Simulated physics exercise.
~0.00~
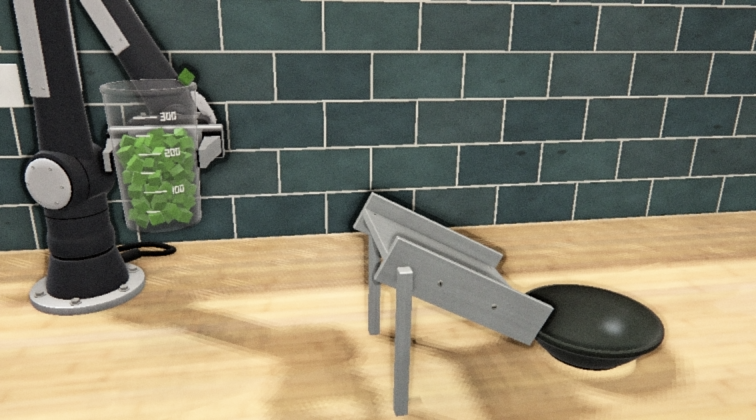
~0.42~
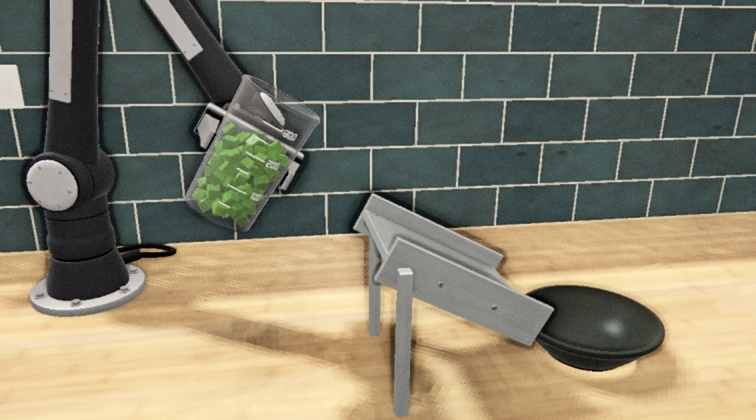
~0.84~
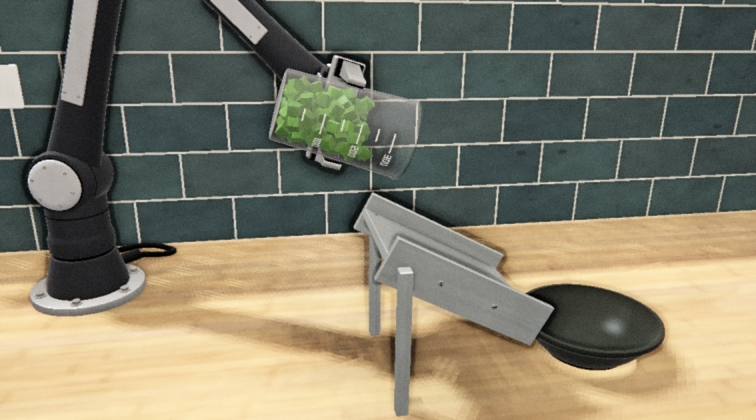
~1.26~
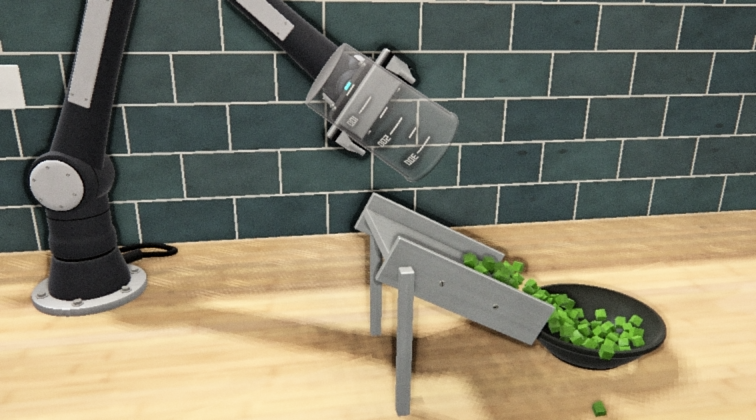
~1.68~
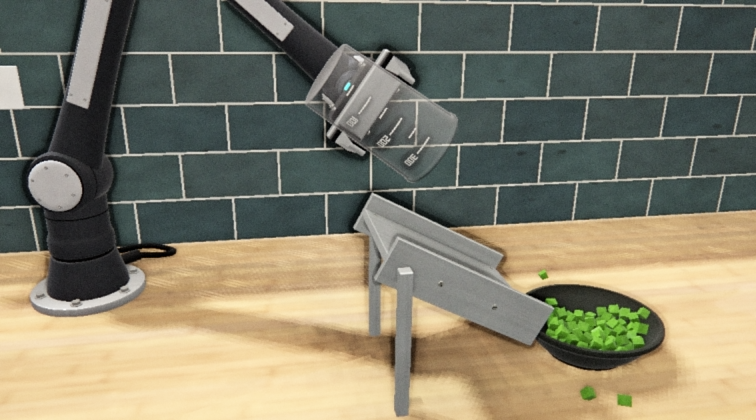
A clear beaker filled with bright green cubes hangs in the grip of a dark robot arm at the left of a pale wooden counter, seen from the front and slightly above against dark green tiles. A grey sloping chute on legs stands in the middle, leading down to a black bowl at the right. The arm carries the beaker right, tipping it onto its side above the chute. As it tilts further, mouth downward, the cubes pour out and slide down into the bowl. Finally the beaker hangs empty, most cubes fill the bowl, and a few lie scattered on the counter.
